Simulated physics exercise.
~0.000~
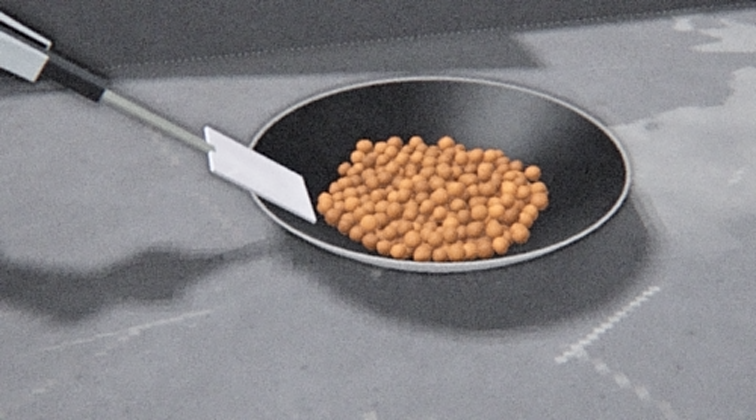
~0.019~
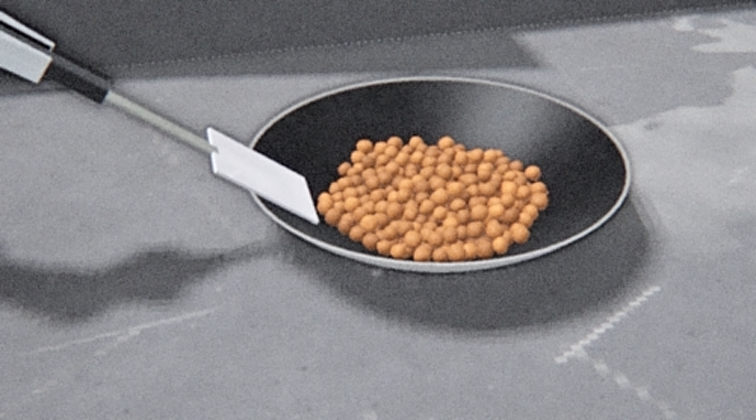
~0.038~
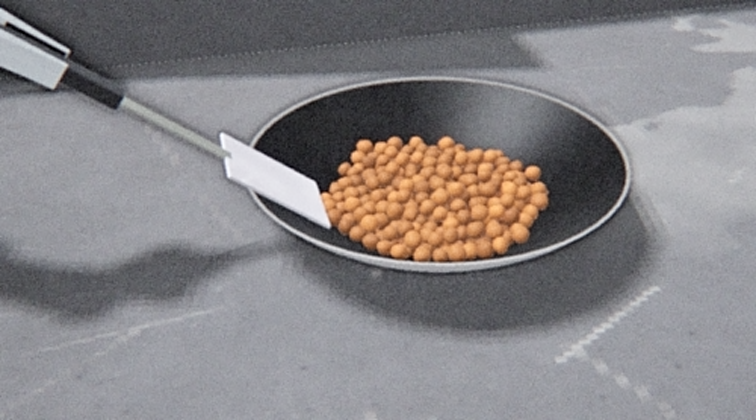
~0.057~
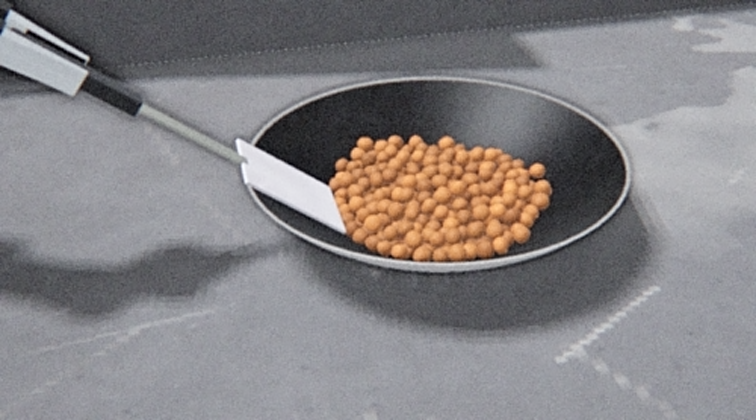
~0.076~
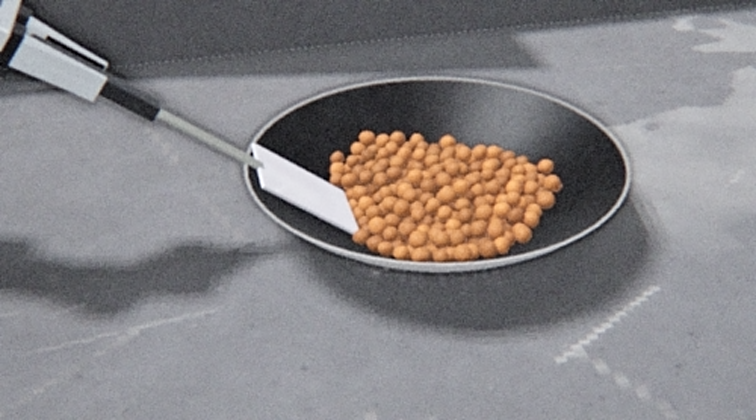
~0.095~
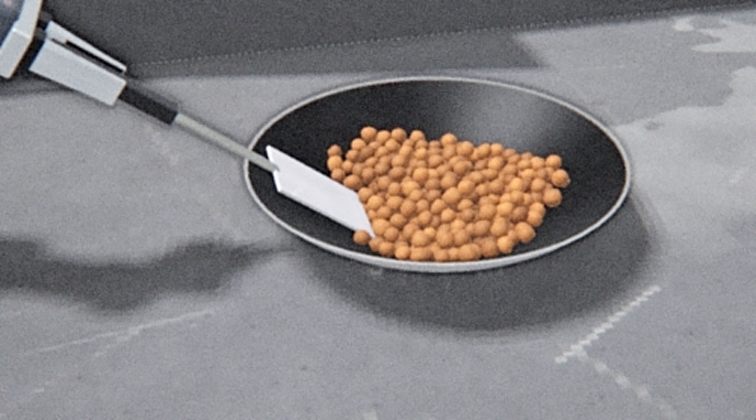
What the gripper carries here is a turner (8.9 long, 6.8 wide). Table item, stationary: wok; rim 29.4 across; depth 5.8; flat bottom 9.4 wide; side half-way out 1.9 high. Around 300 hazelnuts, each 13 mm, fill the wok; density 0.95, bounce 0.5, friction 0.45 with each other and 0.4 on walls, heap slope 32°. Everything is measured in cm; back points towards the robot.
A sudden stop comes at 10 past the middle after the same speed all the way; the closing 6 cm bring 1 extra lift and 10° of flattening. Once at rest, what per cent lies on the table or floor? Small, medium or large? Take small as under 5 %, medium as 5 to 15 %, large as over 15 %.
Medium, so between 5 and 15 %.
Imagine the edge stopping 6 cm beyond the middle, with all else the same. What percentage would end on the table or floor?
My guess would be around 0 per cent.
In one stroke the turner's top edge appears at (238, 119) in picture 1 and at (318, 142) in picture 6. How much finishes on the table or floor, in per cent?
About 20 per cent.
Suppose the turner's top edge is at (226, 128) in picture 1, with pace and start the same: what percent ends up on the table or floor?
Spill: Approx. 10 per cent.
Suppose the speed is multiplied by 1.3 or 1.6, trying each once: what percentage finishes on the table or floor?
Estimates in order: 20 per cent, 30 per cent.
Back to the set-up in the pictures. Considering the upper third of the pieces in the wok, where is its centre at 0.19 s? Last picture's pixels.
It is centred near (504, 177).
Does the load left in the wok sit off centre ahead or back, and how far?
The balance point is about 4.0 cm ahead.
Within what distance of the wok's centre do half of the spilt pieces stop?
22 cm.
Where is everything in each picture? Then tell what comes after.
In the first frame, the turner top edge at (209, 148), sloping 38°; upper third of the load around (436, 189), from x 325 to 540, top at y 145; 302 in the wok.
In the second frame, the turner top edge at (212, 149), sloping 38°; upper third of the load around (436, 189), from x 325 to 540, top at y 145.
In the third frame, the turner top edge at (225, 154), sloping 38°; upper third of the load around (436, 189), from x 325 to 540, top at y 145.
In the fourth frame, the turner top edge at (242, 160), sloping 38°; upper third of the load around (438, 185), from x 335 to 545, top at y 145.
In the fifth frame, the turner top edge at (258, 165), sloping 38°; upper third of the load around (443, 184), from x 335 to 555, top at y 140.
In the sixth frame, the turner top edge at (273, 168), sloping 38°; upper third of the load around (450, 179), from x 335 to 560, top at y 135; 302 in the wok.
After 0.19 s, sloping 38°, highest piece 5 above the table; 302 in the wok.
After 0.29 s, sloping 35°, highest piece 6 above the table; 302 in the wok.
After 0.53 s, sloping 28°, highest piece 7 above the table; 275 in the wok, 22 on the table or floor, 5 on the blade or in flight.
After 1.58 s, sloping 28°, highest piece 7 above the table; 274 in the wok, 28 on the table or floor.
In the end, 274 in the wok, 28 on the table or floor. That is 9 % on the table or floor.
